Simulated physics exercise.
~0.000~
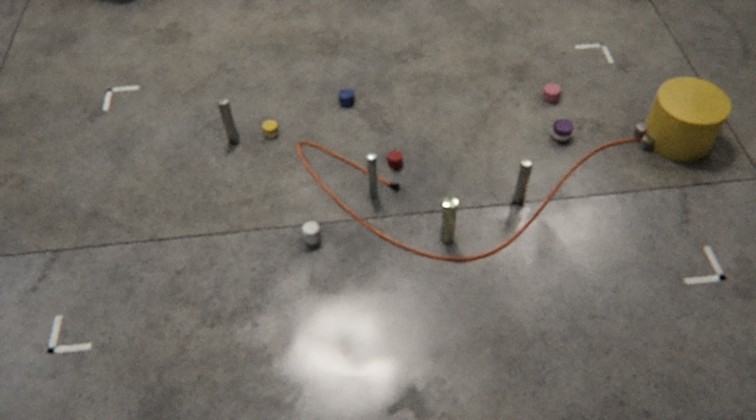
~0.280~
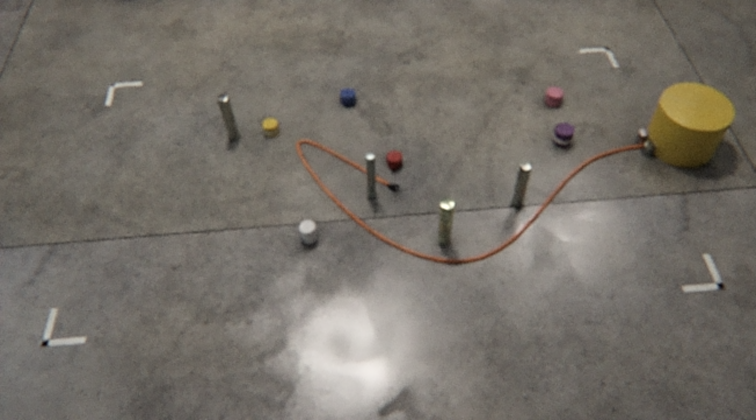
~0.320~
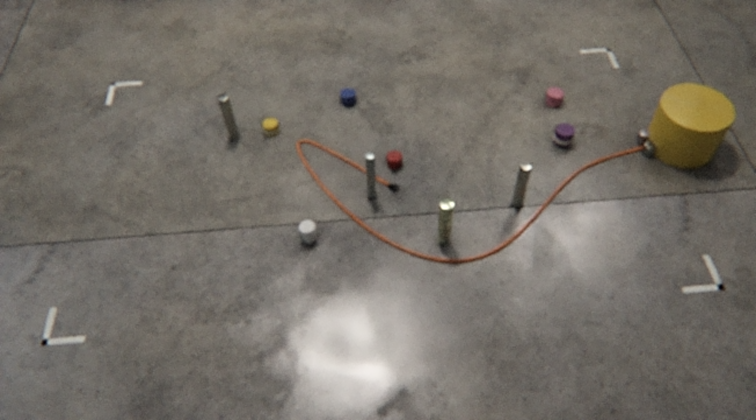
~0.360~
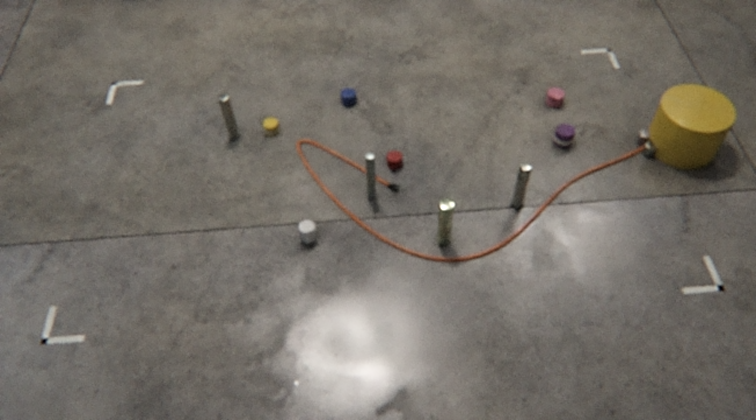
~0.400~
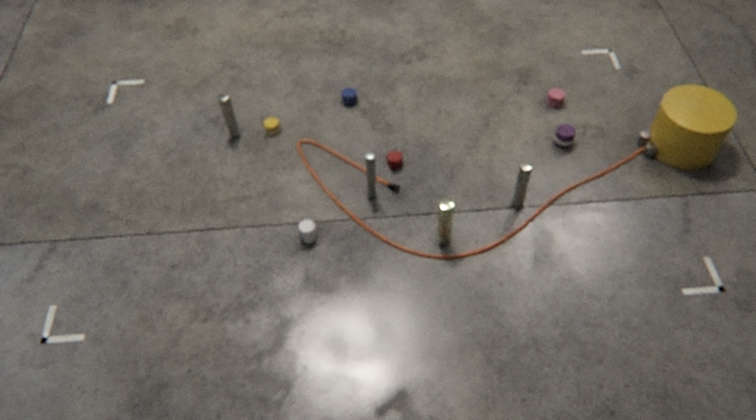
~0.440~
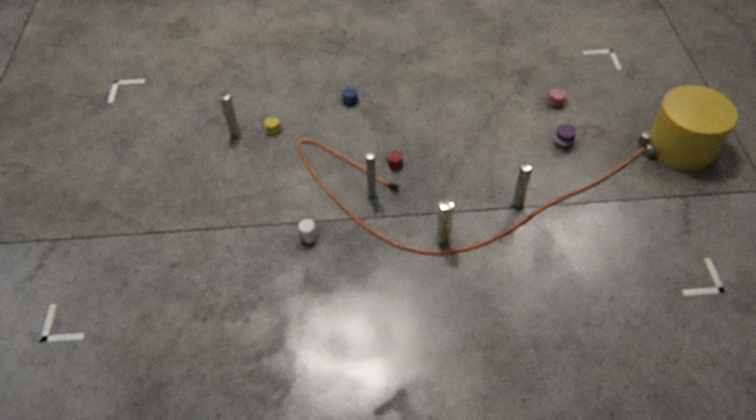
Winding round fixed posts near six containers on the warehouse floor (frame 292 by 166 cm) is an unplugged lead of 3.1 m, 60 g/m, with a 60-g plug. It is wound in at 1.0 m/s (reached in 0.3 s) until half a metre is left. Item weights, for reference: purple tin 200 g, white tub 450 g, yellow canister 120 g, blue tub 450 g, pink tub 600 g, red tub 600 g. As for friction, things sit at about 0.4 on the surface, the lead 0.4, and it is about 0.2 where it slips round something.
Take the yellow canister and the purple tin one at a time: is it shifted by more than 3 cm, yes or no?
Yellow canister - no, purple tin - no.
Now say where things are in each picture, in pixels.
In the first frame, yellow canister (270, 125); purple tin (564, 125); posts (372, 156) (222, 100) (527, 162) (451, 201); lead runs through (600, 148) (533, 217) (420, 253) (323, 186) (342, 158).
In the second frame, lead runs through (604, 155) (417, 254) (342, 158).
In the third frame, lead runs through (609, 158) (416, 254) (342, 158).
In the fourth frame, lead runs through (616, 161) (416, 254) (342, 158).
In the fifth frame, lead runs through (623, 162) (417, 253) (342, 158).
In the sixth frame, yellow canister (272, 122); purple tin (567, 130); lead runs through (629, 161) (537, 212) (418, 251) (322, 184) (343, 157).
At 1.1 s, plug at (393, 186); nothing else has moved.
At 1.8 s, plug at (375, 266); nothing else has moved.
At 2.5 s, plug at (661, 284); nothing else has moved.
At 3.2 s, plug at (702, 207); nothing else has moved.
At 4.0 s, plug at (702, 207); yellow canister 0 cm off its start at (272, 122), purple tin 0 cm off its start at (567, 130).
